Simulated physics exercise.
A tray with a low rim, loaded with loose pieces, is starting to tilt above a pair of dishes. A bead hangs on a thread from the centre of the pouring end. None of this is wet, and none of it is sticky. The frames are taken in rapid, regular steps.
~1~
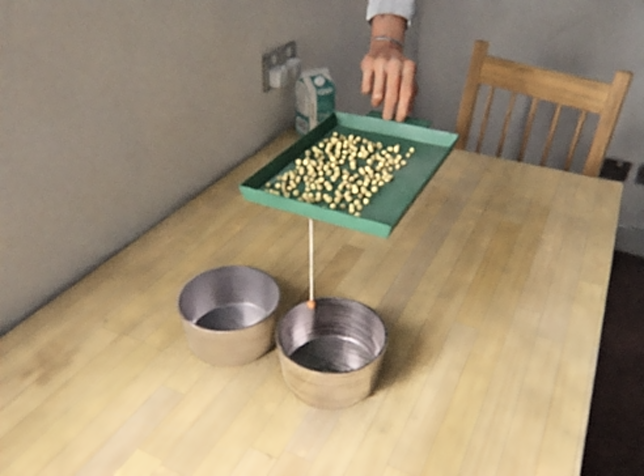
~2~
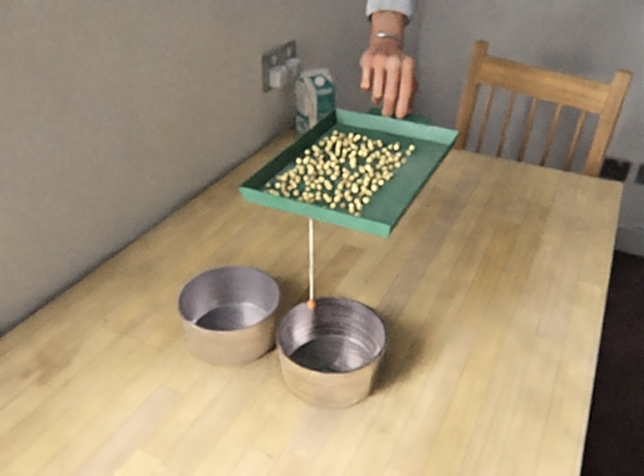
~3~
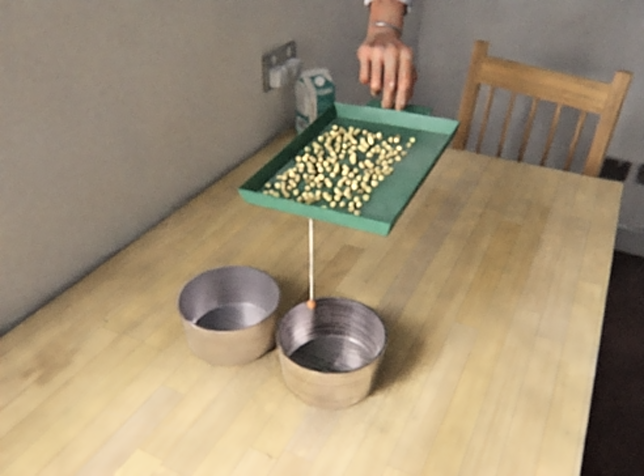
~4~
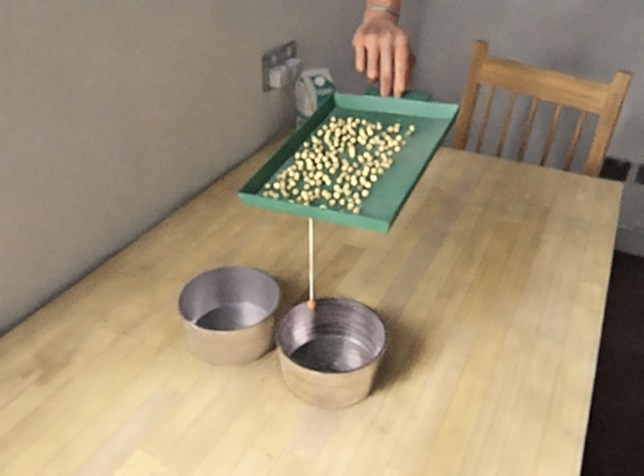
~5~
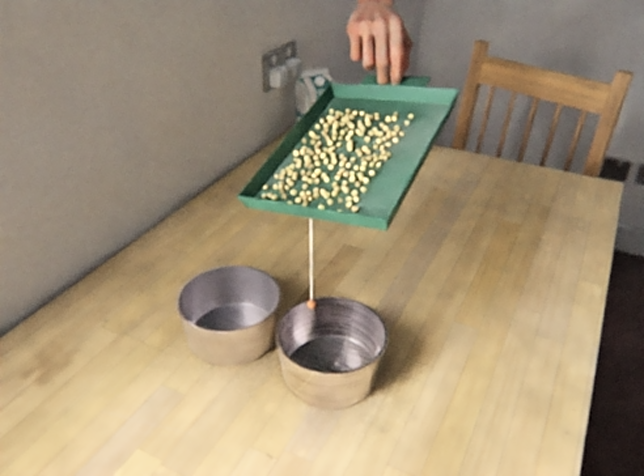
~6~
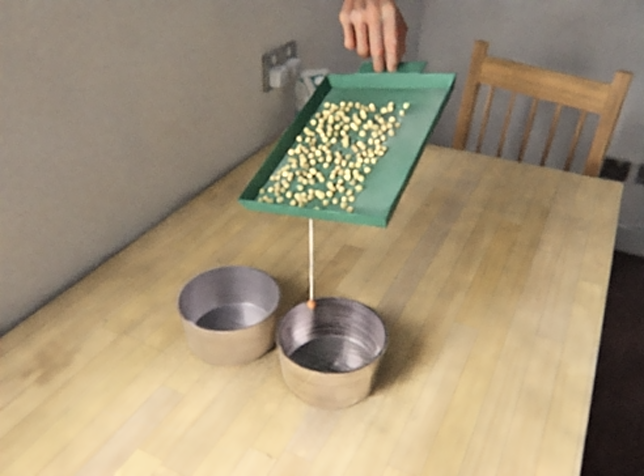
On a wooden table with two metal dishes, a hand held a green tray of pale beans above them and steadily raised its far end, tilting the tray while the beans began shifting slightly.
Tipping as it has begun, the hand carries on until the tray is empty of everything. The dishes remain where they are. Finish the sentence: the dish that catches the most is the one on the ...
... left.
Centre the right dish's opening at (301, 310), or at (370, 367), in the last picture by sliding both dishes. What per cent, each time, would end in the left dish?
Trial 1 about 20 %, trial 2 about 60 %.
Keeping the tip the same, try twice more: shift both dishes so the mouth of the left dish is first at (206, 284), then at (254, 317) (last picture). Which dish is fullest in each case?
With the dishes at the first place it's the left-side dish, and at the second it's the left-side dish.
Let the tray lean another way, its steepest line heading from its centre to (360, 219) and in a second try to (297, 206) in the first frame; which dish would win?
The rightmost dish, then the leftmost dish.
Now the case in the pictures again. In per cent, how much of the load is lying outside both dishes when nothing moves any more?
Near 0 in a hundred.
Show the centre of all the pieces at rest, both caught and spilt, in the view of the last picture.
The centre comes to rest close to (228, 331).
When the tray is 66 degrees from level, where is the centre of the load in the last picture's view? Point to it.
Roughly at (267, 207).
Just after the last frame, tray tipped steeply; the larger part on the tray; just a few in the left dish; just a few outside both; about a tenth in the air.
A moment on, tray tipped past a quarter turn; about a tenth on the tray; the larger part in the left dish; just a few outside both; roughly a quarter in the air.
Further on, tray tipped past a quarter turn; almost all in the left dish; just a few outside both.
When it is over, tray tipped past a quarter turn; not one in the right dish; almost all in the left dish; just a few outside both.
